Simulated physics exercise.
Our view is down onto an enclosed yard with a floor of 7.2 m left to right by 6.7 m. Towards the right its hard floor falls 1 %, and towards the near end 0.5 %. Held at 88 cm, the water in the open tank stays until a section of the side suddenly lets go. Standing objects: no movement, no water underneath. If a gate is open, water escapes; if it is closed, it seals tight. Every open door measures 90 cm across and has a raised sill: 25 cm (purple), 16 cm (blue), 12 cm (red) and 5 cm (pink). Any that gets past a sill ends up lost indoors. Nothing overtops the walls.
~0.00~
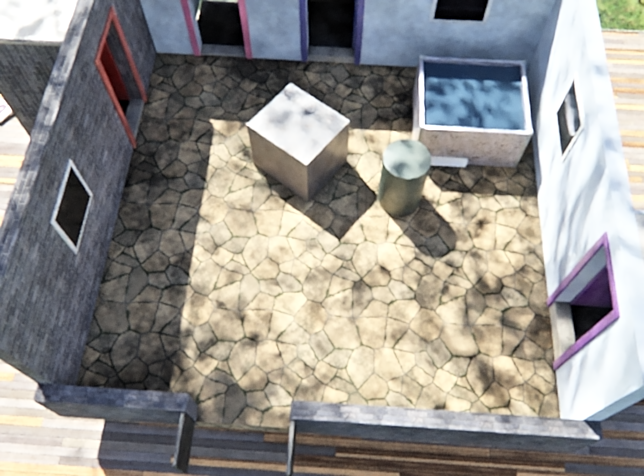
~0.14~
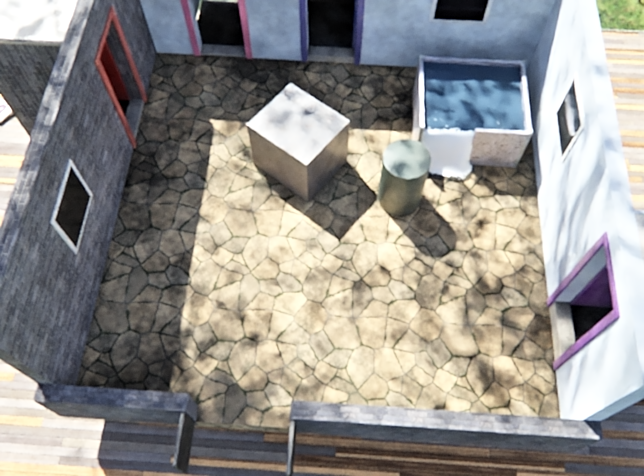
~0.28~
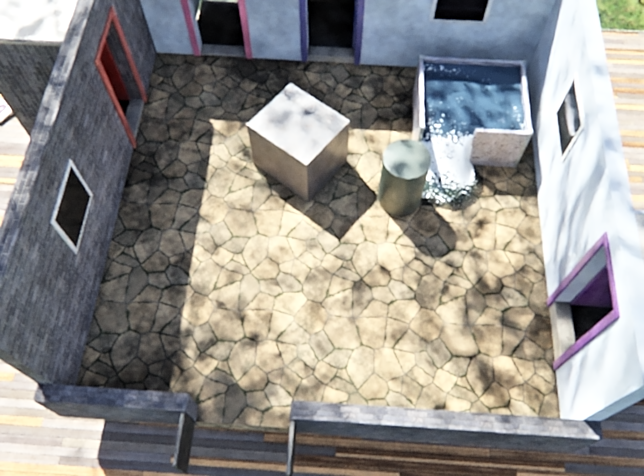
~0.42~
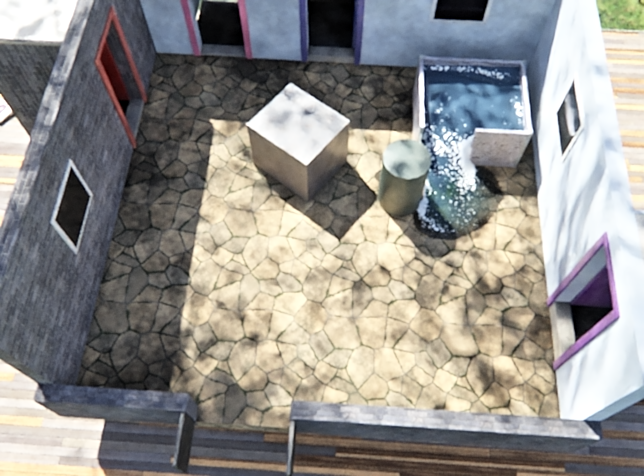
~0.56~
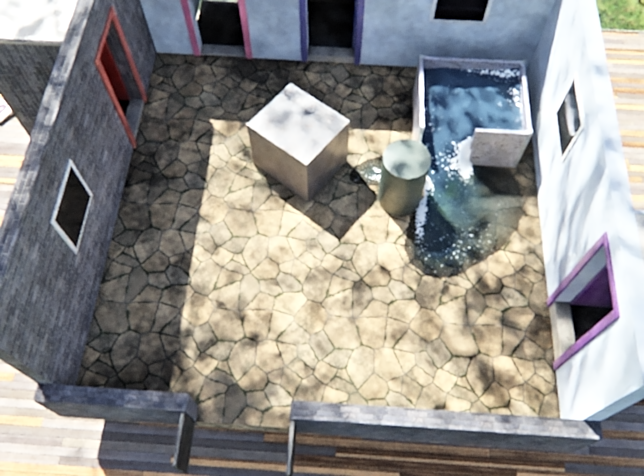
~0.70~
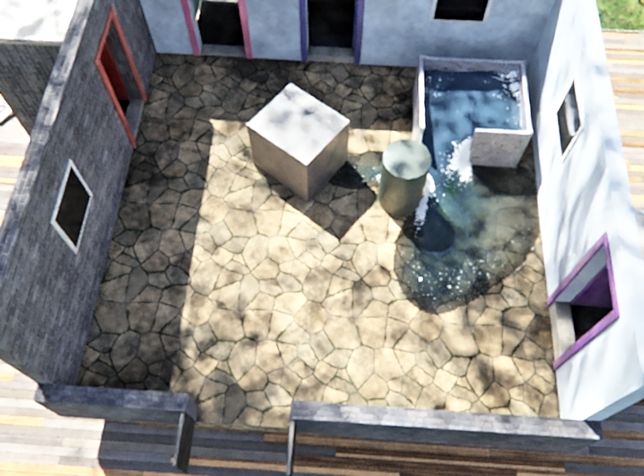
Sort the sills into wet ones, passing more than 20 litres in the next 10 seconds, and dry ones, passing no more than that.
Purple door: Dry; blue door: Dry; red door: Dry; pink door: Dry.
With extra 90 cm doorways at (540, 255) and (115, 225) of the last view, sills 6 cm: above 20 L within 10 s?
Check, in order - fail / pass.
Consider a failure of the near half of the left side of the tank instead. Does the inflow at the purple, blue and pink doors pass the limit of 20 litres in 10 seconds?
For purple, too little; for blue, too little; for pink, too much.
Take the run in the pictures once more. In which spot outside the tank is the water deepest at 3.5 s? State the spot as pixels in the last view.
Location: Approx. (534, 344).
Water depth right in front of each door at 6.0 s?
Purple 14 cm, blue 3 cm, red 2 cm, pink 2 cm.
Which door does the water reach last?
Door: Red.
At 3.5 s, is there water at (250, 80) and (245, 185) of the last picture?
Soaked, untouched.
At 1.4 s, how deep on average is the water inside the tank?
I'd put the mean depth near 50 centimetres.
After 1.4 s water covers 30 % of the floor and is deepest (52 cm) near (417, 187); purple door 12 cm at the sill, 0 L in, blue door not reached, red door not reached, pink door not reached.
After 2.2 s water covers 40 % of the floor and is deepest (48 cm) near (540, 403); purple door 18 cm at the sill, 0 L in, blue door not reached, red door not reached, pink door not reached.
After 3.5 s water covers 50 % of the floor and is deepest (32 cm) near (534, 344); purple door 18 cm at the sill, 0 L in, blue door 5 cm at the sill, 0 L in, red door not reached, pink door 4 cm at the sill, 0 L in.
After 6.0 s water covers 80 % of the floor and is deepest (15 cm) near (74, 396); purple door 14 cm at the sill, 0 L in, blue door 3 cm at the sill, 0 L in, red door 2 cm at the sill, 0 L in, pink door 2 cm at the sill, 0 L in.
After 10.0 s water covers 95 % of the floor and is deepest (10 cm) near (542, 428); purple door 8 cm at the sill, 0 L in, blue door 3 cm at the sill, 0 L in, red door 4 cm at the sill, 0 L in, pink door 7 cm at the sill, 0 L in.
